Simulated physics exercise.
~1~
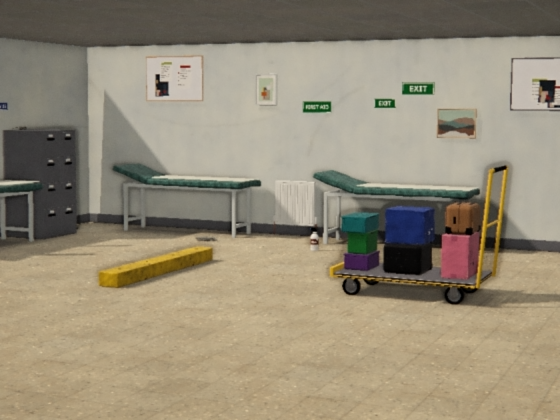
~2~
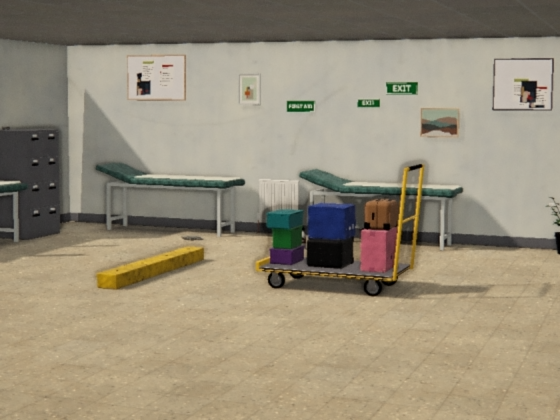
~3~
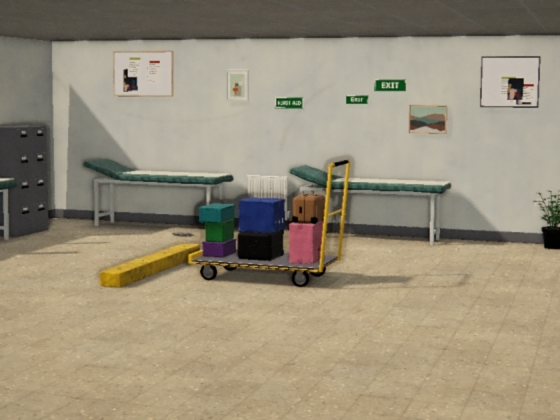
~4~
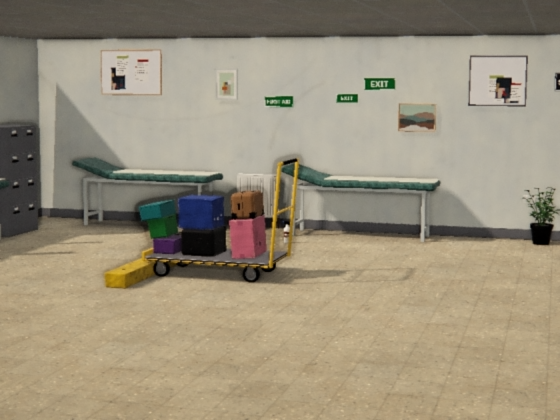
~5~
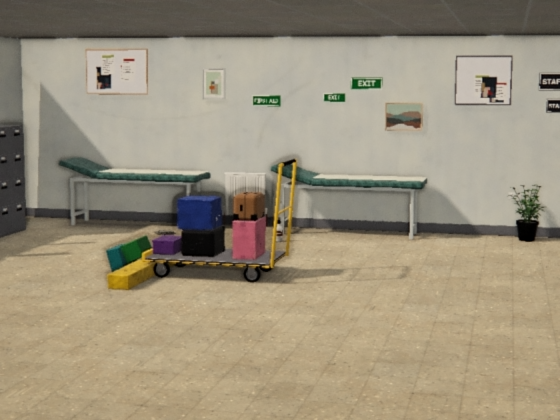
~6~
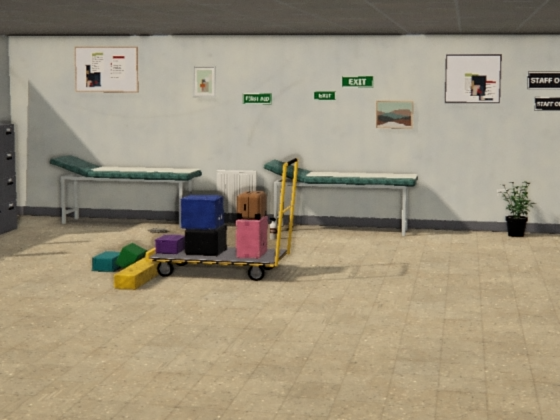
In this clip, a flatbed trolley stacked with coloured boxes rolls left across a tiled room and stops at a yellow kerb, where the teal and green boxes topple off the front and land on the floor beside the kerb, while the others stay aboard.
